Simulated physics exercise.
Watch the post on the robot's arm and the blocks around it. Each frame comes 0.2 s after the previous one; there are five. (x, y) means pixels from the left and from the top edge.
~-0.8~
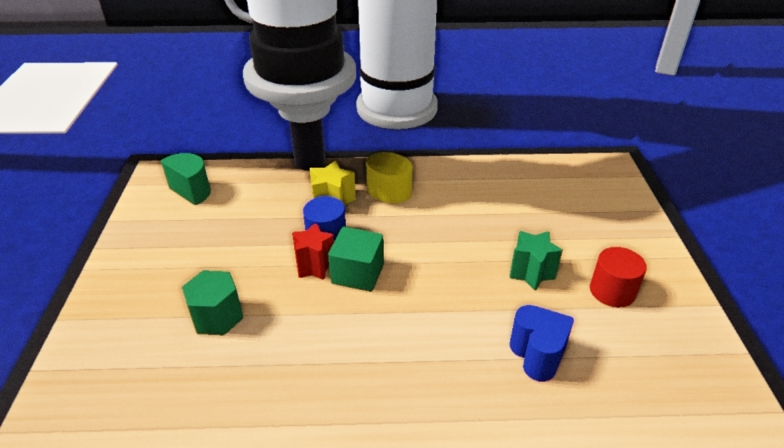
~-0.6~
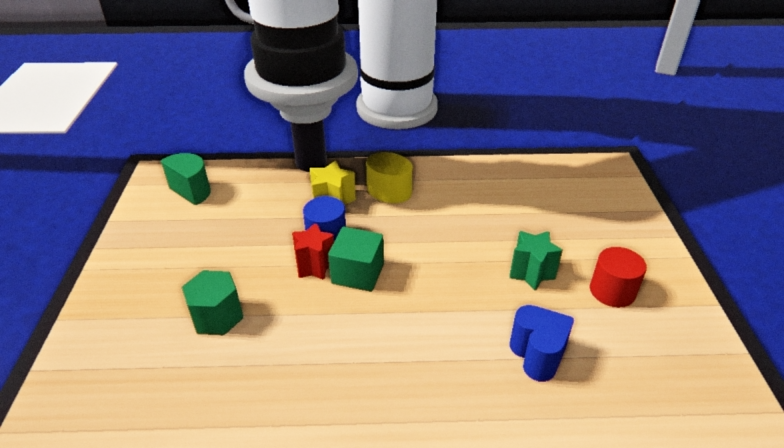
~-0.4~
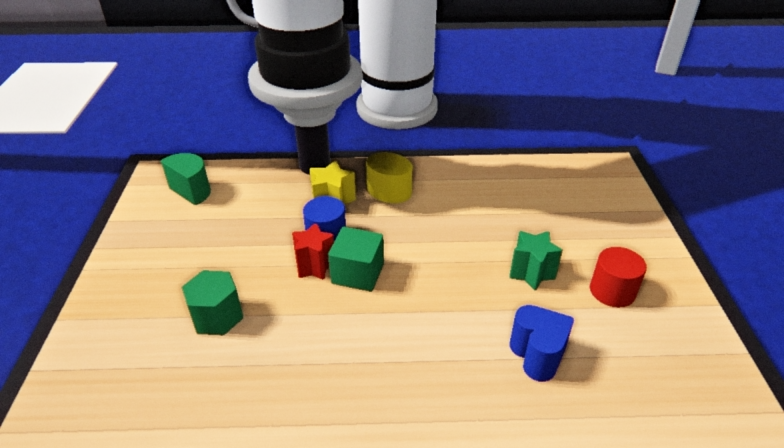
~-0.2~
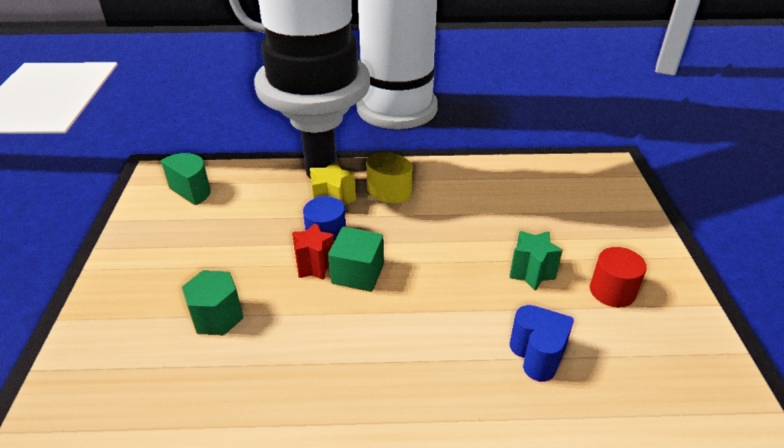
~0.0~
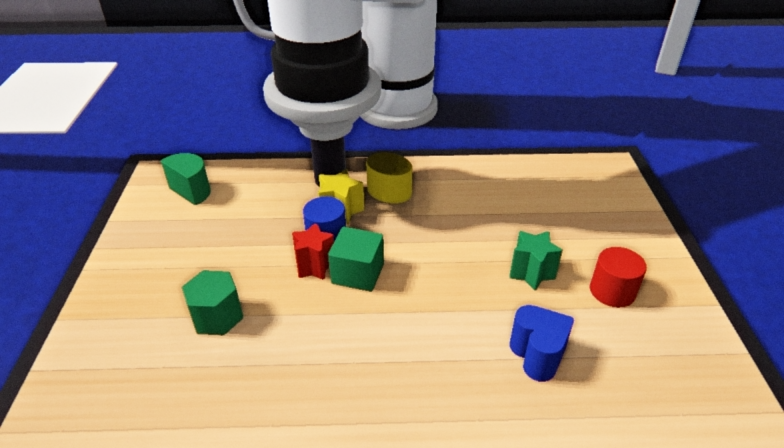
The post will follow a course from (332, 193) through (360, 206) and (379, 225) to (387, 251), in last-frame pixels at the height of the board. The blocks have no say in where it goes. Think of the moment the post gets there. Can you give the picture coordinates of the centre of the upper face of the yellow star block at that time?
In the picture, it is at (352, 227).
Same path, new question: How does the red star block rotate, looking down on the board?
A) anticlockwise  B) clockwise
I choose A.
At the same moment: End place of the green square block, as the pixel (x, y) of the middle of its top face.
I predict (342, 261).
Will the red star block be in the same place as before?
The answer is no.
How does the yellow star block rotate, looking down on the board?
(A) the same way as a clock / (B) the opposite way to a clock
A - the same way as a clock.
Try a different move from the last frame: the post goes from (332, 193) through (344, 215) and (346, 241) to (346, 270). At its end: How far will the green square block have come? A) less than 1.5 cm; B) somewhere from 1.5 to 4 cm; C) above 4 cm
C
What follows on the original path. One third of the way, post at (359, 193); red star block at (309, 240); blue cylinder at (322, 213); yellow star block at (351, 197), turned 30° clockwise.
Two thirds of the way, post at (379, 213); red star block at (305, 242), turned 30° anticlockwise; blue cylinder at (317, 219); yellow star block at (355, 213), turned 60° clockwise.
At the end, post at (387, 238); red star block at (303, 244), turned 30° anticlockwise; blue cylinder at (315, 219); yellow star block at (352, 227), turned 95° clockwise; green square block at (342, 261).
